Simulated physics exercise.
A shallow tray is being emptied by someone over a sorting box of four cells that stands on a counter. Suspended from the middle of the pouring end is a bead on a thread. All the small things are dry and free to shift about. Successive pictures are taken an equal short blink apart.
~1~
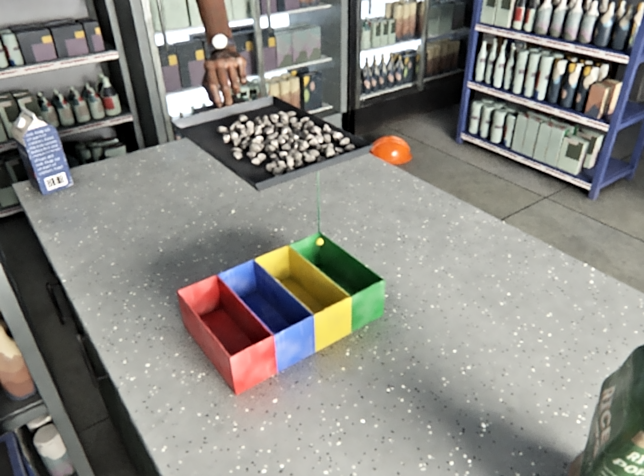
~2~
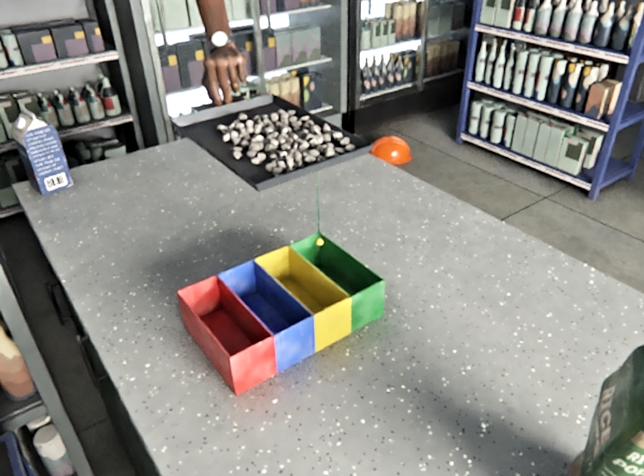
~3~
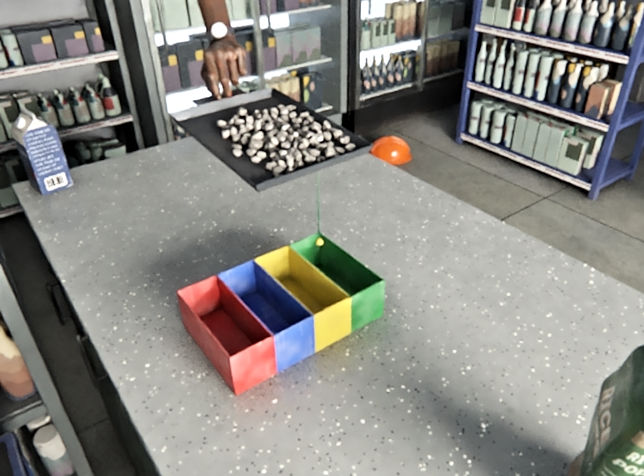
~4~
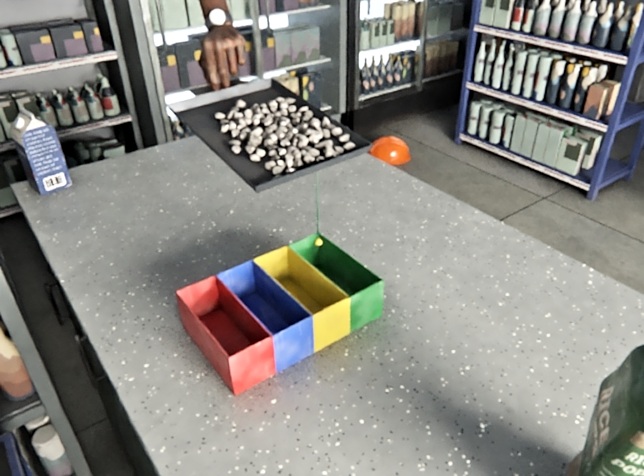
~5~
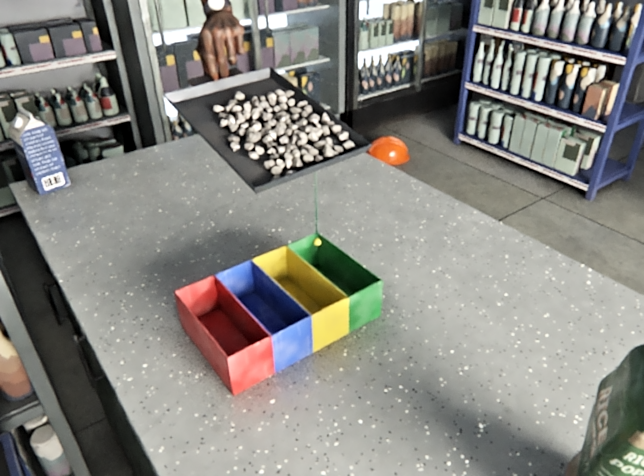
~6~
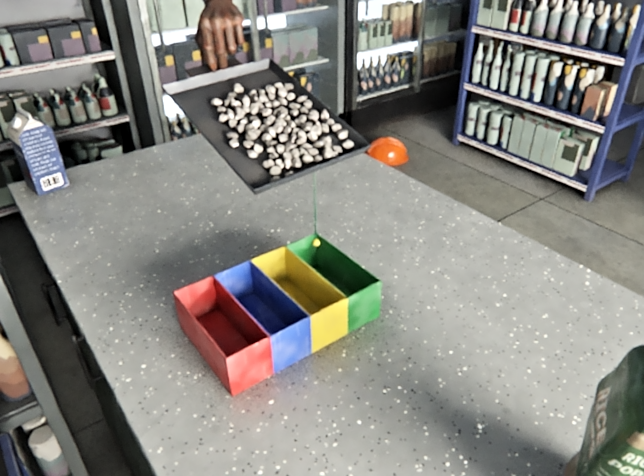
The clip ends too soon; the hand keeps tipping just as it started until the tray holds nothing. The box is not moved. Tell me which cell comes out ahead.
I would say the yellow cell comes out ahead.
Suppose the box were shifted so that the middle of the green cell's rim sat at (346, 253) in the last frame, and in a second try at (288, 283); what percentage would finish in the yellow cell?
Roughly 30% the first time and 10% the second time.
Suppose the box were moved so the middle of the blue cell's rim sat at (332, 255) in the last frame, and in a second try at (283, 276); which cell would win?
The red one first, blue second.
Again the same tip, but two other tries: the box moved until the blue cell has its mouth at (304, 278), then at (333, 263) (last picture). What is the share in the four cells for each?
It would be roughly 100 per cent in the first placement and roughly 70 per cent in the second.
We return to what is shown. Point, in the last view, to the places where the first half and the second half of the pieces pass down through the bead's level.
I'd say close to (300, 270) at first and close to (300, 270) later on.
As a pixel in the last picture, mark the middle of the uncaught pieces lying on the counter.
I'd mark it at about (428, 303).
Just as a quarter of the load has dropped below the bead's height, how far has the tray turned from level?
Tilt: Around 70 degrees.
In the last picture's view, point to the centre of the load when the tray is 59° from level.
The middle of the pieces sits at roughly (297, 162).
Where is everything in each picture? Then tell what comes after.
The first picture shows corners of the pouring end near (258, 181) and (367, 144), level; middle of the load near (283, 139), bits of gravel; bead on its thread near (319, 242); red cell near (254, 361); blue cell near (295, 340); yellow cell near (333, 320); green cell near (367, 302).
The second picture shows corners of the pouring end near (258, 181) and (367, 144), level; middle of the load near (283, 138).
The third picture shows corners of the pouring end near (258, 182) and (367, 144), tipped barely, lowest at the left corner; middle of the load near (283, 135).
The fourth picture shows corners of the pouring end near (257, 183) and (367, 144), tipped a little, lowest at the left corner; middle of the load near (282, 131).
The fifth picture shows corners of the pouring end near (256, 184) and (366, 144), tipped a little, lowest at the left corner; middle of the load near (281, 127).
The sixth picture shows corners of the pouring end near (255, 186) and (365, 144), tipped clearly, lowest at the left corner; middle of the load near (280, 124); red cell near (250, 363); blue cell near (291, 341); yellow cell near (329, 322); green cell near (364, 304).
Shortly afterwards, tray tipped steeply; the bulk on the tray; only a few in the blue cell; only a few in the green cell; near a quarter falling or outside the box.
Next, tray tipped right over; only a few on the tray; near a third in the yellow cell; near a quarter in the green cell; near a quarter in the blue cell; near a quarter falling or outside the box.
Some moments later, tray tipped past a quarter turn; near a third in the yellow cell; near a quarter in the blue cell; near a quarter in the green cell; a little falling or outside the box.
In the end, tray tipped past a quarter turn; near a third in the yellow cell; near a quarter in the blue cell; near a quarter in the green cell; none at all in the red cell; a little outside the box.
